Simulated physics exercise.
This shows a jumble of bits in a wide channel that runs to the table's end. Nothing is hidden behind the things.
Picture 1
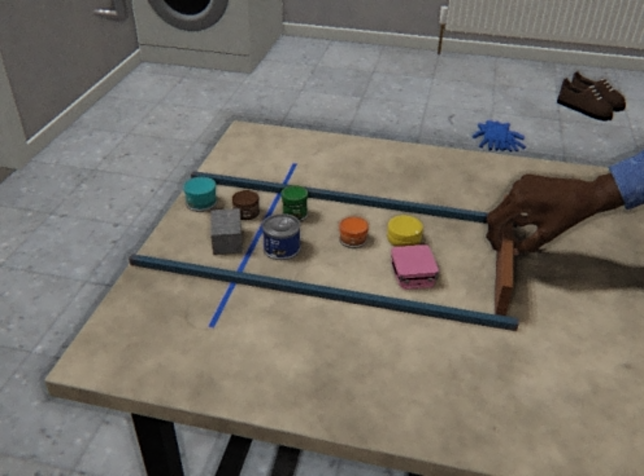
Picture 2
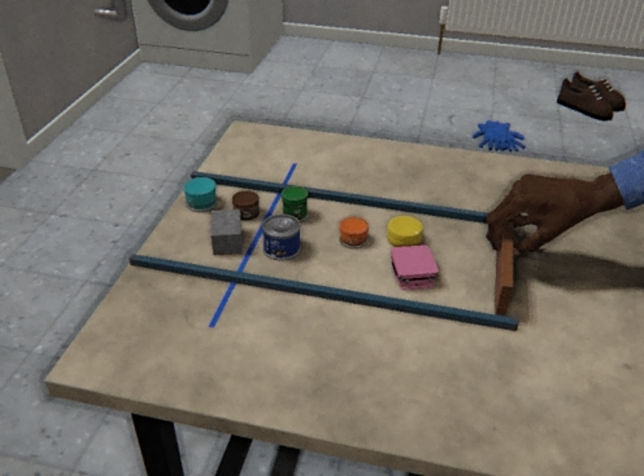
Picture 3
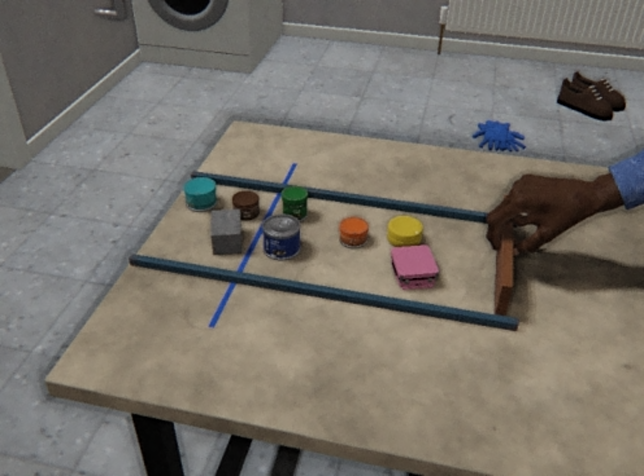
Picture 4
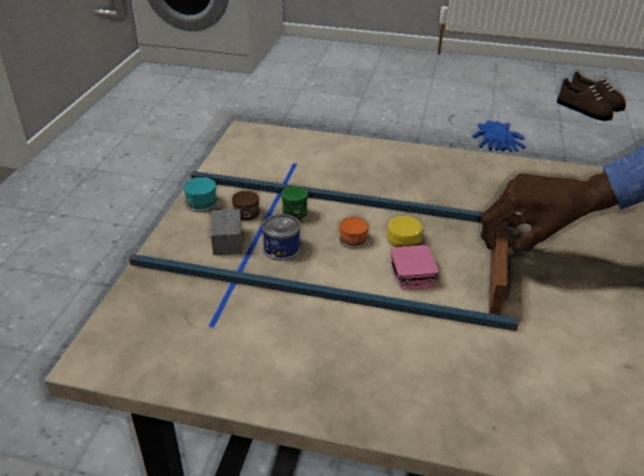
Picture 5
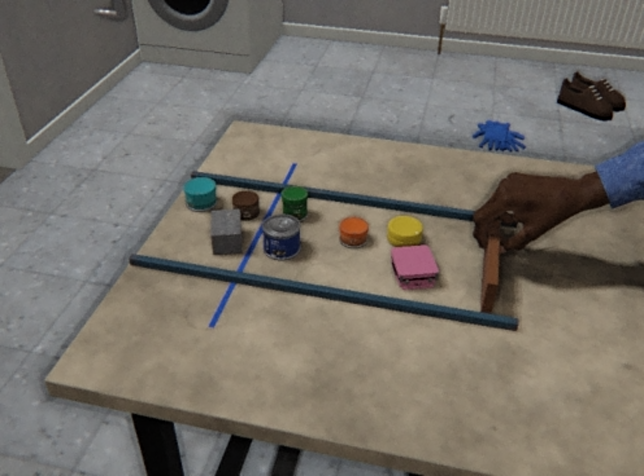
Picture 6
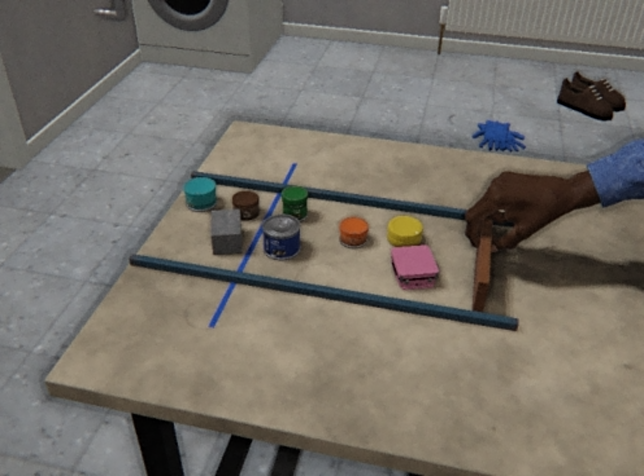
A hand holding a brown board upright at the right end of a channel stayed still at first, then slid it slightly left, while the tins, grey block and pink case ahead of it stayed put.
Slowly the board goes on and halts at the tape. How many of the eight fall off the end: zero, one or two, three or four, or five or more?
The number that fall off is zero.
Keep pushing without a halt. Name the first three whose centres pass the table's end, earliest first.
The order is the grey block, the turquoise tin, the blue tin.
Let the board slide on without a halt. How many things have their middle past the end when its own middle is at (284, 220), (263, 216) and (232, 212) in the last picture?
It would be 0, 0 and 2.
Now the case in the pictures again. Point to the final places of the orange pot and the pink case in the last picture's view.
First (229, 215), then (235, 237).
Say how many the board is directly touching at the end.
That makes 2.
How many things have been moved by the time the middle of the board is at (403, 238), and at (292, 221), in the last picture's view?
2 and 7.
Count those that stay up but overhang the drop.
It comes to 0.
Soon after, none off yet; turquoise tin at rest near (201, 195); grey block at rest near (227, 232); brown tub at rest near (246, 206).
In the end, the number that fall off is zero.
